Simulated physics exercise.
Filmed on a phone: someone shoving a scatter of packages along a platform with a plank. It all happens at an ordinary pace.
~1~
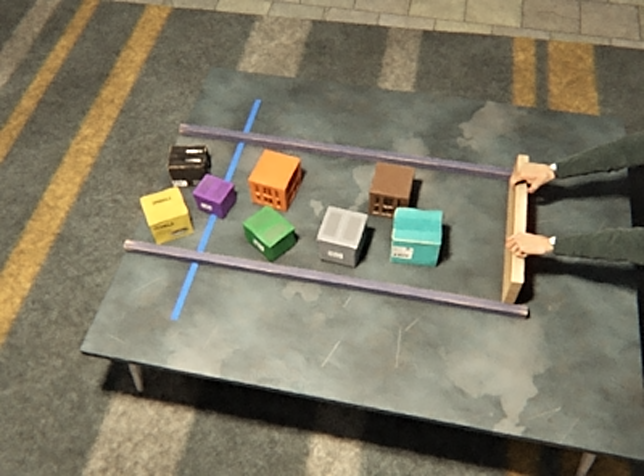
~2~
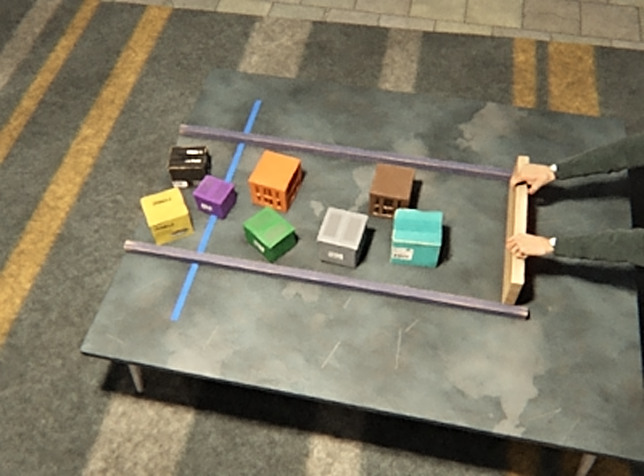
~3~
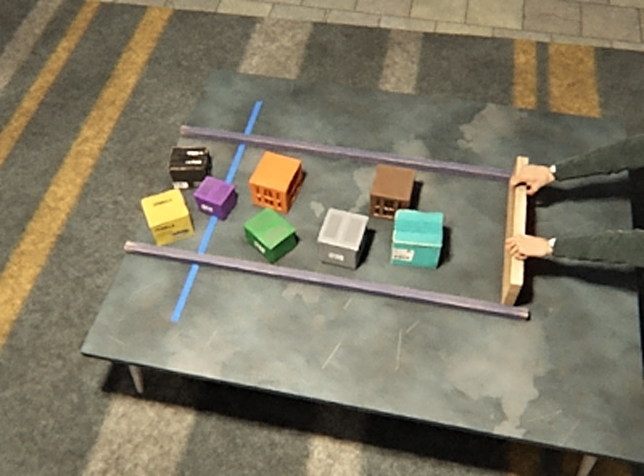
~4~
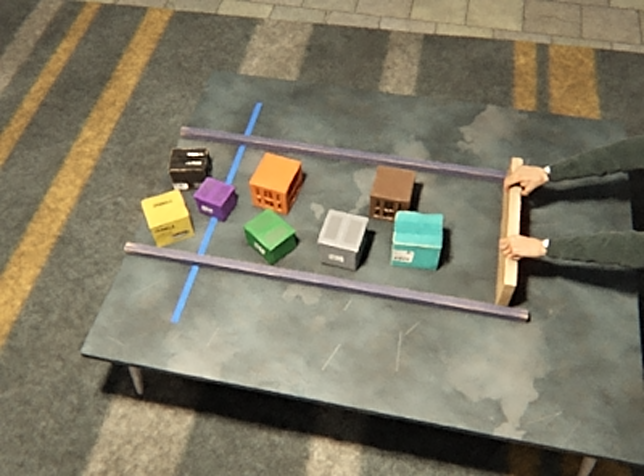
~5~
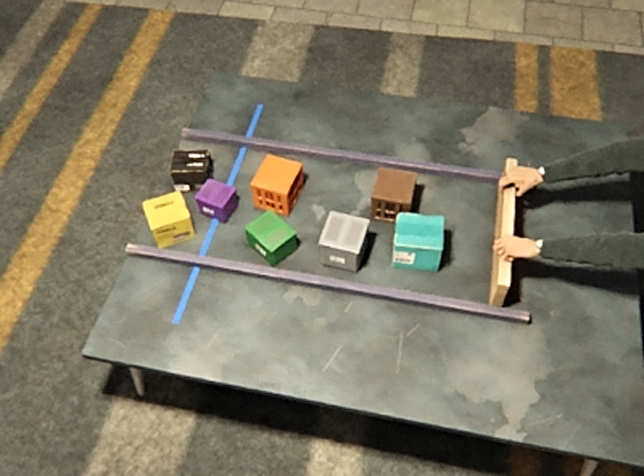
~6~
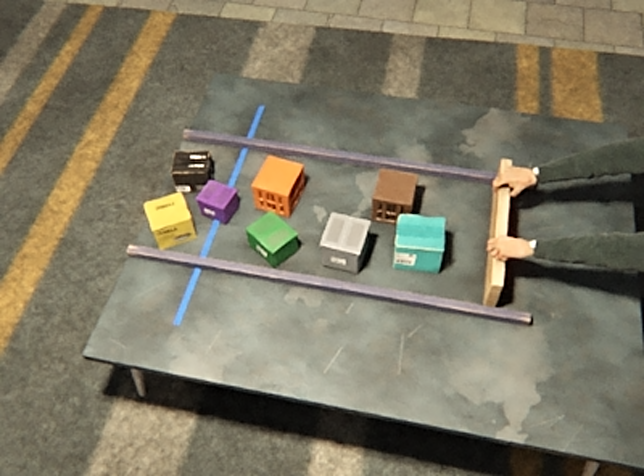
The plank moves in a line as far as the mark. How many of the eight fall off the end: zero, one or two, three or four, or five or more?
Here the number that fall off is three or four.
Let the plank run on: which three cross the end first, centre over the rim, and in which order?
In order: The yellow box, then the green tote, then the black parcel.
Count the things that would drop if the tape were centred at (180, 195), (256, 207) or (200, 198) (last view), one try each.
Down on the ground: 6, 1 and 6.
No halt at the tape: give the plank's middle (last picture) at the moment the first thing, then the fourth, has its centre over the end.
First at (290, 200), next at (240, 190).
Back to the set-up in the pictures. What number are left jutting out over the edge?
Overhanging: 2.
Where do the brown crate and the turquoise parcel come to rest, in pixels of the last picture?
The brown crate stops around (212, 170); the turquoise parcel around (194, 206).
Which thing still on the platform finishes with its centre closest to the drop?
The grey tote ends nearest.
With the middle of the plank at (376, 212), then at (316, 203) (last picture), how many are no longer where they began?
At the one place 4, at the other 7.
Soon after, none off yet; yellow box at rest near (170, 221); black parcel at rest near (193, 172); purple tote at rest near (219, 202).
Then, none off yet; yellow box at rest near (170, 221); black parcel at rest near (193, 172); purple tote moved a little near (214, 200).
Further on, none off yet; yellow box tipped well over near (119, 220); black parcel moved a little near (188, 169); purple tote moved about its own width near (184, 195).
At rest, the number that fall off is three or four; fallen, green tote, purple tote, black parcel and yellow box.
